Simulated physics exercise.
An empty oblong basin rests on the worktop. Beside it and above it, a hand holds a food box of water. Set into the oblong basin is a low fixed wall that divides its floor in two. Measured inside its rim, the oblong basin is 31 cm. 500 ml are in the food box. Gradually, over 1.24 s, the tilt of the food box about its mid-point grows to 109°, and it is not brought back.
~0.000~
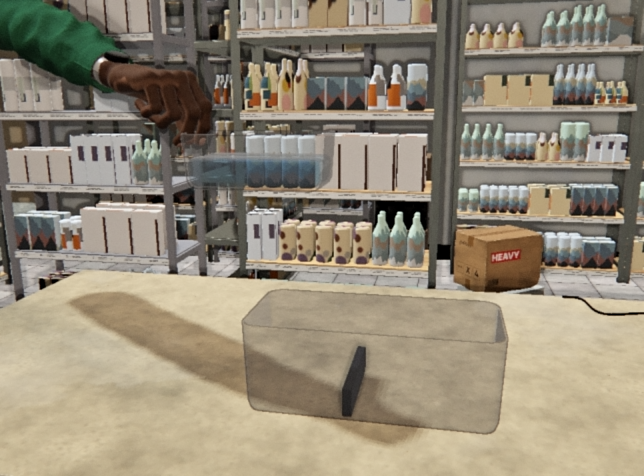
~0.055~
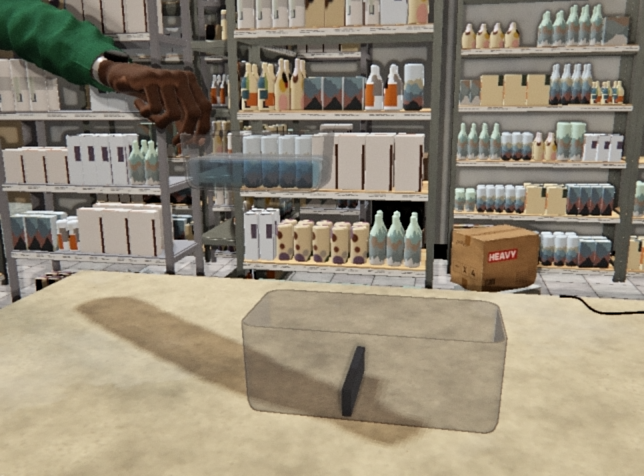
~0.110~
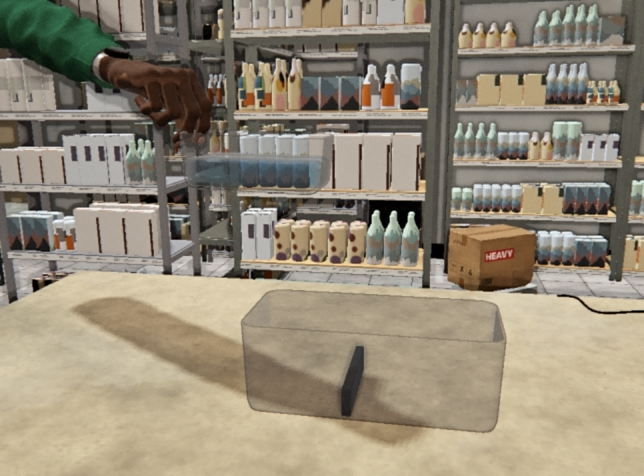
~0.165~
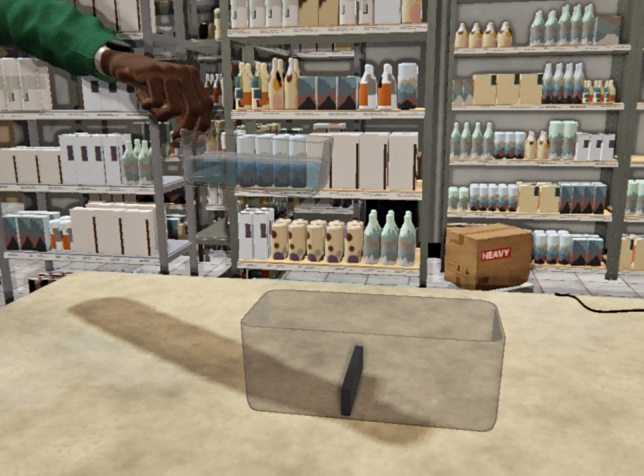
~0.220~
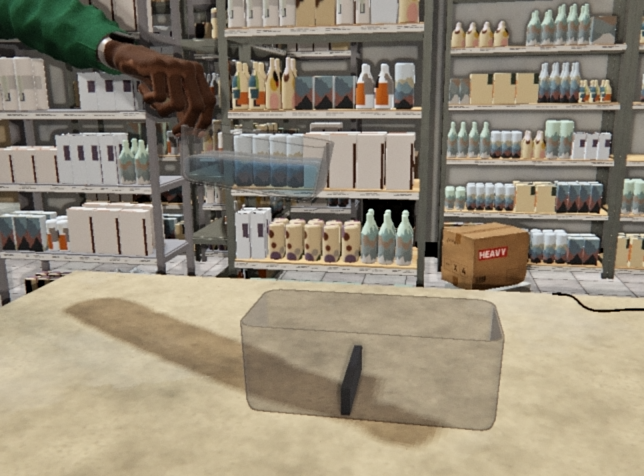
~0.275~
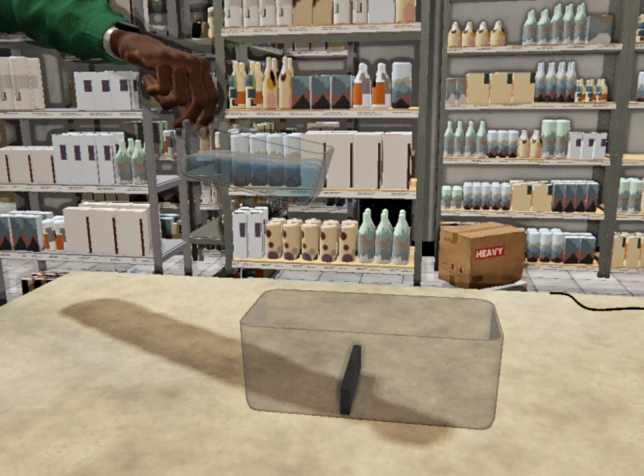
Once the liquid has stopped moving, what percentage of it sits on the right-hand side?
About 62 per cent.
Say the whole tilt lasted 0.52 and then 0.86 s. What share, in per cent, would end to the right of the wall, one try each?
First 70, then 65 per cent.
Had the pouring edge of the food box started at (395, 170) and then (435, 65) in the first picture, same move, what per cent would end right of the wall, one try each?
Try 1: Approx. 95 %; try 2: Approx. 70 %.
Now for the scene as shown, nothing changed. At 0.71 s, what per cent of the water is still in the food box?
Near 38 in a hundred.
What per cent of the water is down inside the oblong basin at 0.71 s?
Around 14%.
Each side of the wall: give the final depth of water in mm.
Depths at rest: Left around 12 mm, right around 14 mm.
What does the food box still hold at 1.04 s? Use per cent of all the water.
7 %.
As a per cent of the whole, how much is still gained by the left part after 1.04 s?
I'd put it at some 16 percent.
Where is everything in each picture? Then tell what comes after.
Tilt 0°; pouring edge (329, 135); surface from (201, 157) to (327, 158); the oblong basin's rim runs from (256, 307) to (503, 323); the wall's top is at (355, 367), in the first picture.
Tilt 1°; pouring edge (328, 136); surface from (200, 157) to (326, 159), in the second picture.
Tilt 2°; pouring edge (328, 138); surface from (199, 156) to (325, 160), in the third picture.
Tilt 5°; pouring edge (328, 142); surface from (198, 156) to (325, 162), in the fourth picture.
Tilt 8°; pouring edge (328, 147); surface from (197, 155) to (324, 162), in the fifth picture.
Tilt 13°; pouring edge (329, 152); surface from (196, 154) to (324, 163), in the sixth picture.
By 0.71 s the tilt is 67° and 39 per cent is still to pour, 1 is left of the wall and 14 right of it.
By 1.04 s the tilt is 102° and 7 per cent is still to pour, 21 is left of the wall and 60 right of it.
By 1.37 s the tilt is 109° and 0 per cent is still to pour, 37 is left of the wall and 62 right of it.
By 1.74 s the tilt is 109° and 0 per cent is still to pour, 36 is left of the wall and 62 right of it.
At rest 36 per cent lies left of the wall, 62 right of it and 2 outside.
